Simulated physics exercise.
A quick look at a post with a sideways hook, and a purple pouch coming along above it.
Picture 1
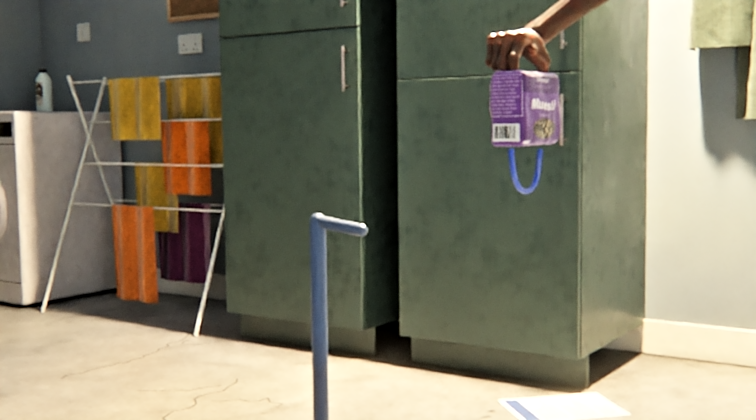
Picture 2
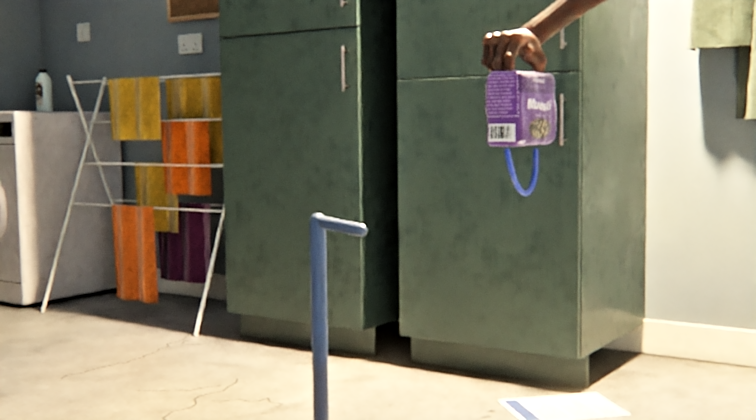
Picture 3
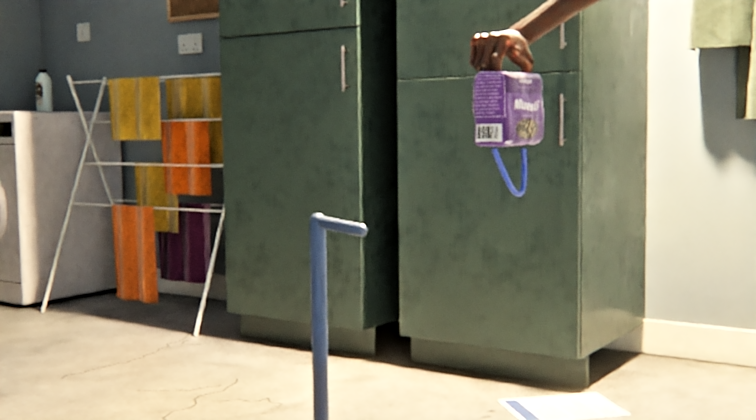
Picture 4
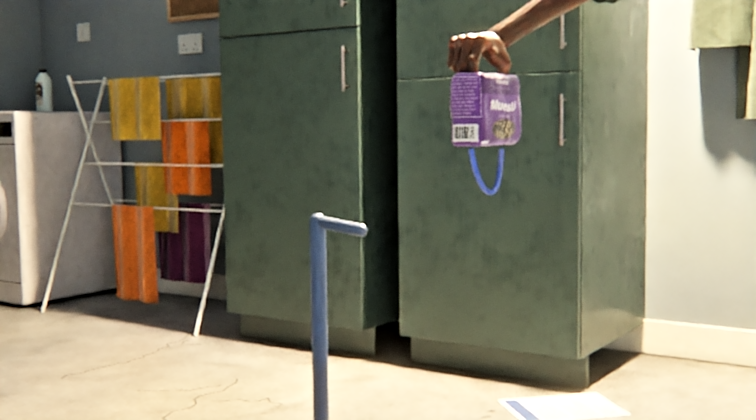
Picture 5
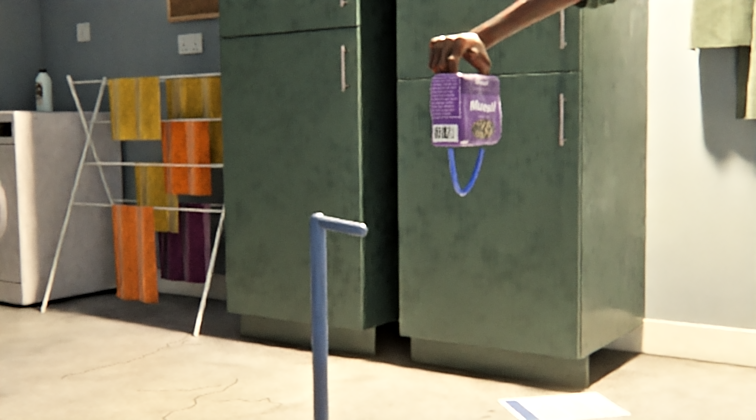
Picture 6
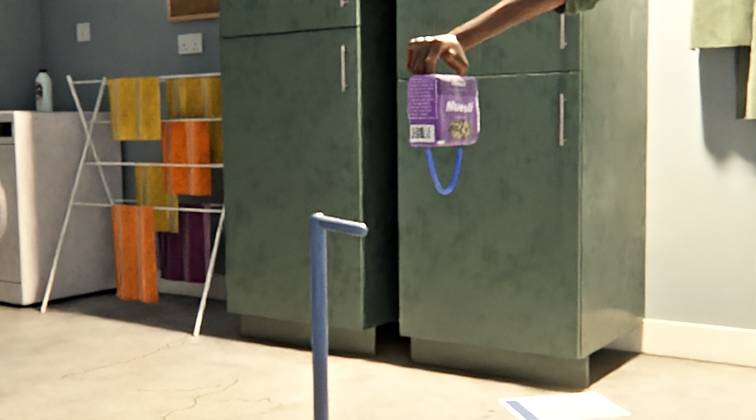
A purple pouch with a blue loop moves left in a hand above a hooked post.
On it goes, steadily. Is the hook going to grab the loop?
The purple pouch passes clear.
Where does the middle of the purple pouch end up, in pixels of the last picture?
At about (189, 117).
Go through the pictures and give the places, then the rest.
The first frame shows purple pouch (526, 109); hook tip (361, 230).
The second frame shows purple pouch (521, 109); bottom of the loop (525, 193).
The third frame shows purple pouch (509, 109).
The fourth frame shows purple pouch (486, 110); bottom of the loop (491, 193).
The fifth frame shows purple pouch (466, 110).
The sixth frame shows purple pouch (444, 111); bottom of the loop (445, 192); hook tip (361, 230); hook points towards it, loop hangs above the hook.
Then, 0.64 s on from there, pouch over the post near (349, 113).
Then, 1.42 s on from there, pouch past the post near (249, 115).
In the end, pouch past the post near (189, 117). The purple pouch goes by freely.
